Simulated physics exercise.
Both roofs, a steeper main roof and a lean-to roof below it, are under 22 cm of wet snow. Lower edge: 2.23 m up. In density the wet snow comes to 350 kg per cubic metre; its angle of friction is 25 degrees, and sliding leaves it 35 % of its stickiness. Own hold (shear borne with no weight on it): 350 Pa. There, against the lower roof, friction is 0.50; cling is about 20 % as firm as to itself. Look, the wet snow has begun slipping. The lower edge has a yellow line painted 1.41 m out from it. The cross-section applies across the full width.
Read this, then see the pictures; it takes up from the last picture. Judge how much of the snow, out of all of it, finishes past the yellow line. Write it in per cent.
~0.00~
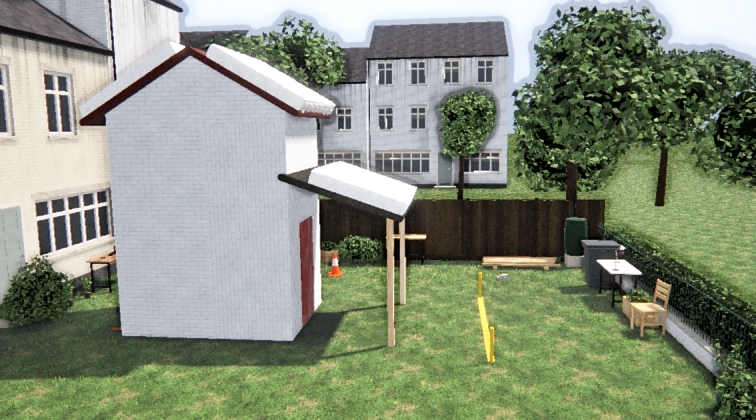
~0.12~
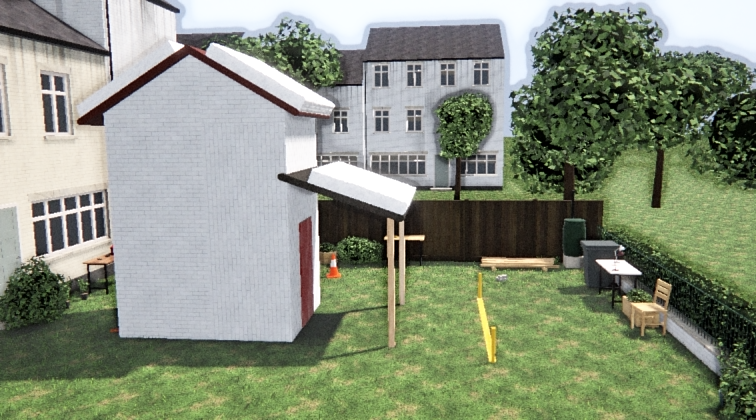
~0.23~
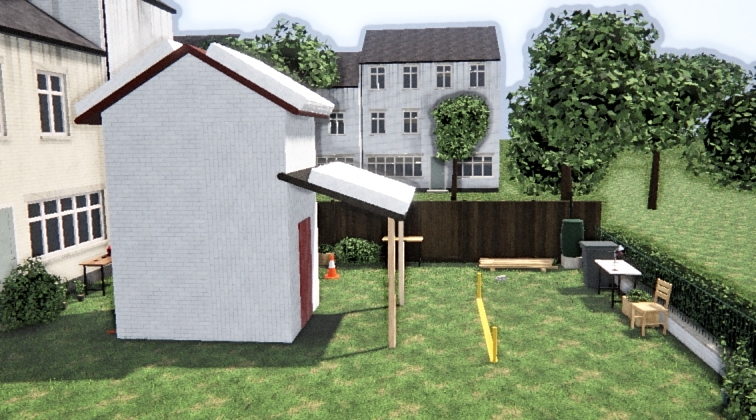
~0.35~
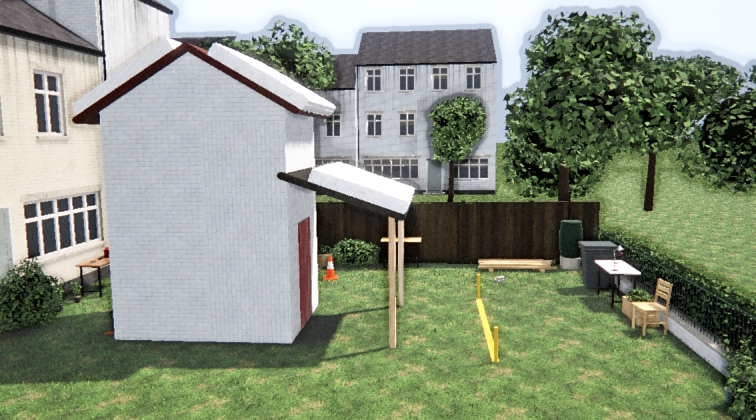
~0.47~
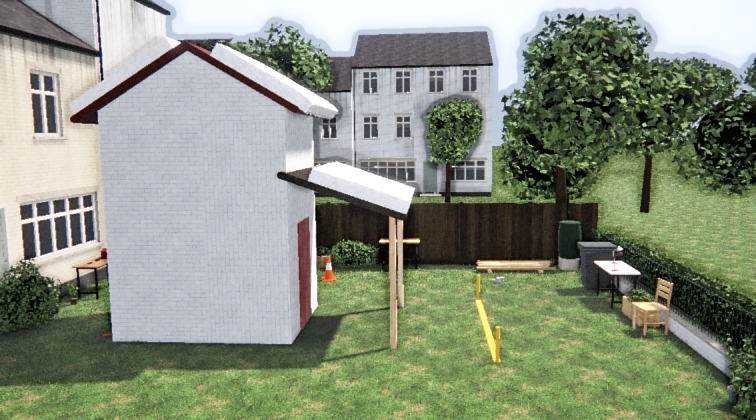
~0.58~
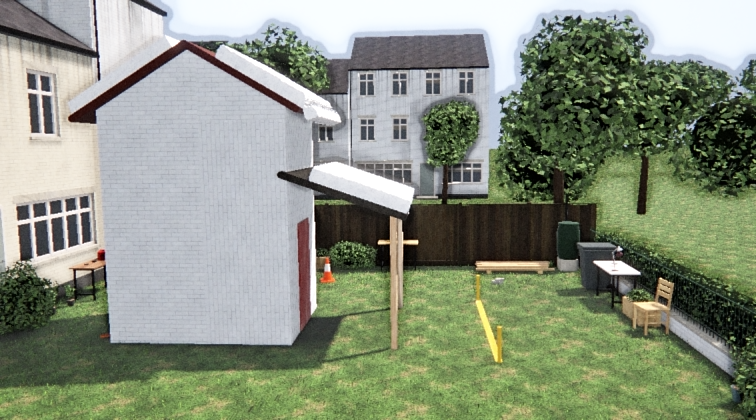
The part past the yellow line is close to 15 %.
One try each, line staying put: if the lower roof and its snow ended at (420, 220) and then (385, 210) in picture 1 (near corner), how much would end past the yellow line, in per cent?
12 %, 20 %.
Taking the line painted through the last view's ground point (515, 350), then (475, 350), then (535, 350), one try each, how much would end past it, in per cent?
In order, some 10, 25 and 6 percent would end past it.
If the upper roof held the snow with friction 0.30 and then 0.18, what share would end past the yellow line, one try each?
Respectively 25 percent and 35 percent.
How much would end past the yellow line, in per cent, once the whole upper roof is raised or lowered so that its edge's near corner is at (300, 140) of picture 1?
4 %, roughly.
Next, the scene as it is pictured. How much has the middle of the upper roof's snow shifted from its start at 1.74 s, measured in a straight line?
Straight-line shift: Roughly 2.2 m.
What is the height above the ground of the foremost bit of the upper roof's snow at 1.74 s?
Height: Approx. 2.6 m.
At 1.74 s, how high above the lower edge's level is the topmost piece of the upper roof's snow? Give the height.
At that moment it reaches around 1.5 m above the edge.
After 1.11 s, none is below the lower edge and 0 % is past the line.
After 1.74 s, none is below the lower edge and 0 % is past the line.
After 2.37 s, 24 % is below the lower edge and 0 % is past the line.
After 3.00 s, 54 % is below the lower edge and 14 % is past the line.
After 3.90 s, 55 % is below the lower edge and 15 % is past the line.
